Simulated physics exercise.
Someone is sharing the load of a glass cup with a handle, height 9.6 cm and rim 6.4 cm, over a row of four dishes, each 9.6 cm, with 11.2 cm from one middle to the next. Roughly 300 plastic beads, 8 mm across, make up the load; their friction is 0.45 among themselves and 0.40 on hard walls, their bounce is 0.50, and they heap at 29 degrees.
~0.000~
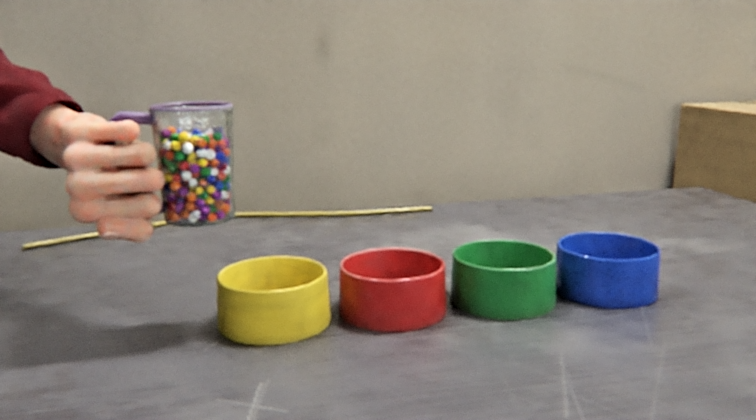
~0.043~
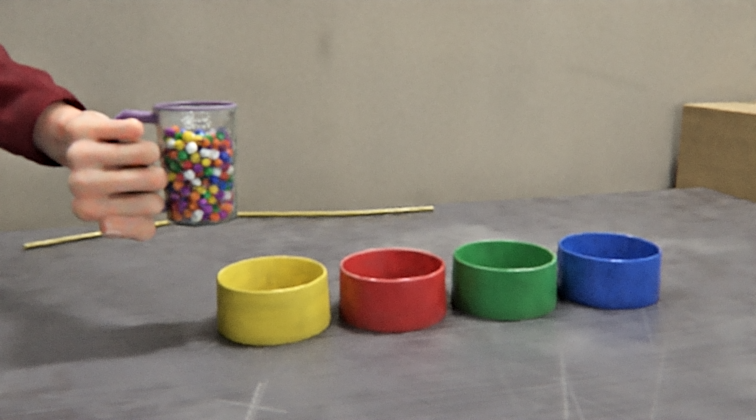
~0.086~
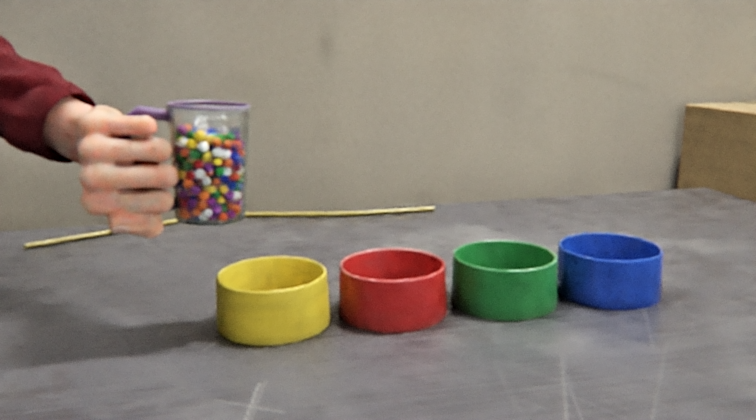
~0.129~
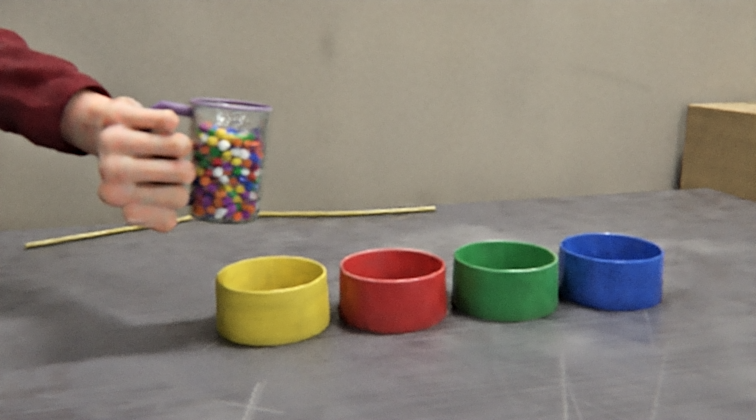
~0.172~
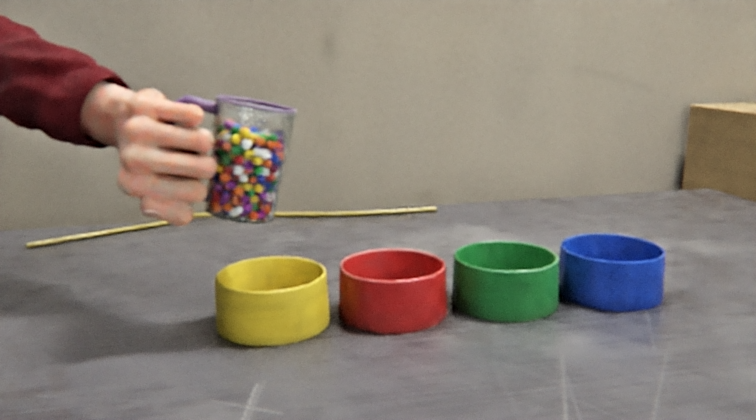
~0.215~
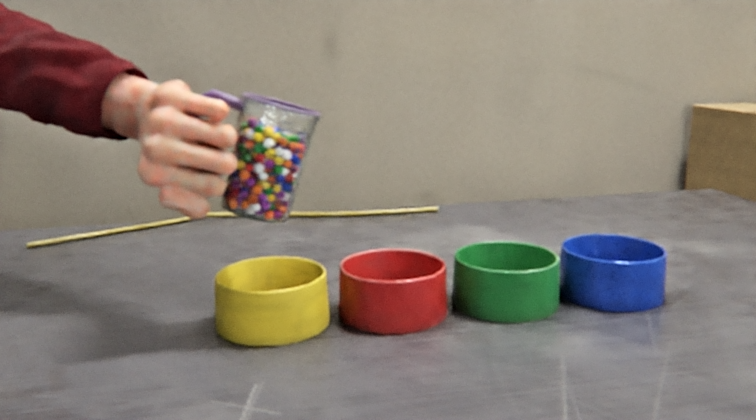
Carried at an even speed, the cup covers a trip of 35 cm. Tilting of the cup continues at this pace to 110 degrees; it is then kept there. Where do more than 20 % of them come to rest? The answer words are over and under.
Red: Under. Blue: Over. Green: Under. Yellow: Under. Counter: Under.
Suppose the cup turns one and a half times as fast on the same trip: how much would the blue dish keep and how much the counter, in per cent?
Result - blue: 70; counter: 30.
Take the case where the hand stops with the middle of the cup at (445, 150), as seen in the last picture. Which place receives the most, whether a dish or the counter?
Result: Largest portion at green.
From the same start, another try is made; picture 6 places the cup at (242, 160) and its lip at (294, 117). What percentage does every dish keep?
The red dish keeps 0, the blue dish 70, the green dish 20 and the yellow dish 0.
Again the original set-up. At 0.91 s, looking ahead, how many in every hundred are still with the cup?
Somewhere close to 100 percent.
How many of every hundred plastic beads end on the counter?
Close to 10 %, more or less.
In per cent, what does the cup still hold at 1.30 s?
Some 35 per cent of the load.
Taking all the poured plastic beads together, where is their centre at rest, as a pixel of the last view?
Roughly (623, 275).
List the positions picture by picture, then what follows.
The first picture shows cup at (196, 163), tilt 0 degrees, lip at (231, 105), moved 0.0 cm; middle of the pieces at (199, 173); yellow dish at (272, 273); red dish at (392, 264); green dish at (504, 255); blue dish at (608, 246).
The second picture shows cup at (199, 163), tilt 1 degrees, lip at (235, 105), moved 0.3 cm; middle of the pieces at (202, 173).
The third picture shows cup at (210, 162), tilt 3 degrees, lip at (248, 106), moved 1.2 cm; middle of the pieces at (212, 172).
The fourth picture shows cup at (228, 161), tilt 7 degrees, lip at (270, 109), moved 2.8 cm; middle of the pieces at (229, 171).
The fifth picture shows cup at (248, 160), tilt 12 degrees, lip at (294, 111), moved 4.5 cm; middle of the pieces at (248, 170).
The sixth picture shows cup at (268, 159), tilt 17 degrees, lip at (318, 114), moved 6.2 cm; middle of the pieces at (267, 169); yellow dish at (271, 274); red dish at (392, 265); green dish at (506, 256); blue dish at (613, 248). Its pace works out near 105 degrees a second; the hand travels 40 cm a second.
Then, at 0.63 s, tilt 61 degrees; cup holds 100 %.
Then, at 0.91 s, tilt 91 degrees; cup holds 100 %.
Then, at 1.30 s, tilt 110 degrees; cup holds 35 %, blue 50 %.
At rest (2.4 s), red 0 %, blue 90 %, green 0 %, yellow 0 %, counter 10 %.
